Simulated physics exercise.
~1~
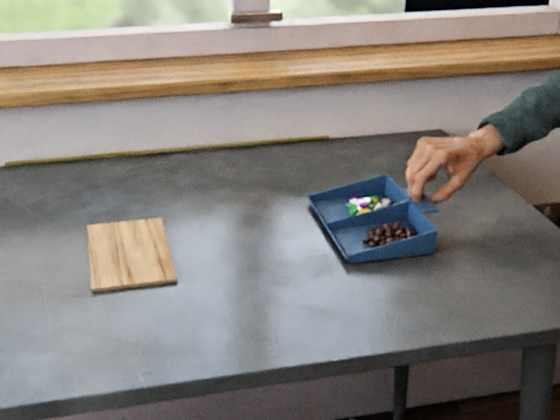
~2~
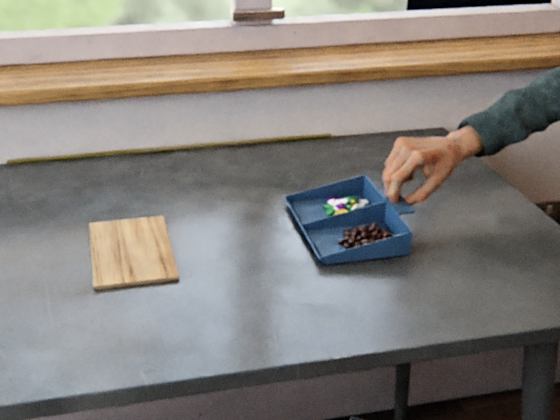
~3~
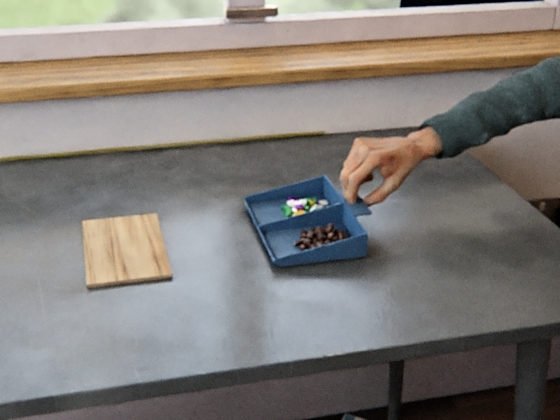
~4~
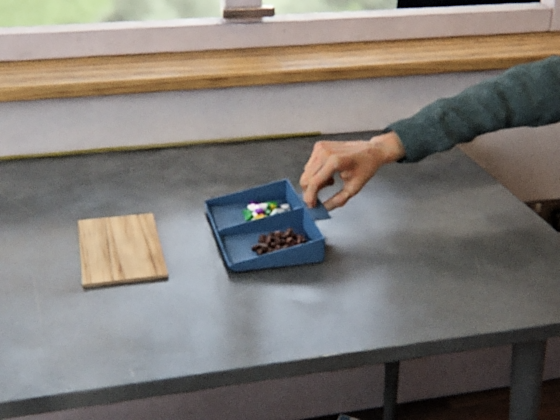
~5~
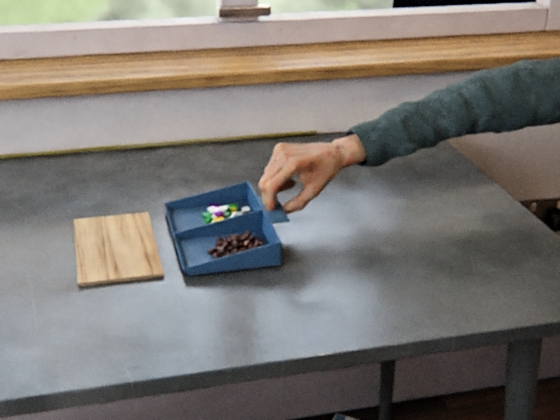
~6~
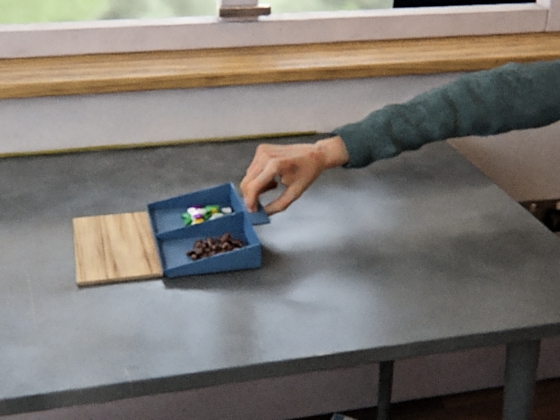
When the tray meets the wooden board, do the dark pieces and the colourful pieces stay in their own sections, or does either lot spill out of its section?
Both lots stay where they belong, with the dark pieces in the nearer section and the colourful pieces in the farther one.
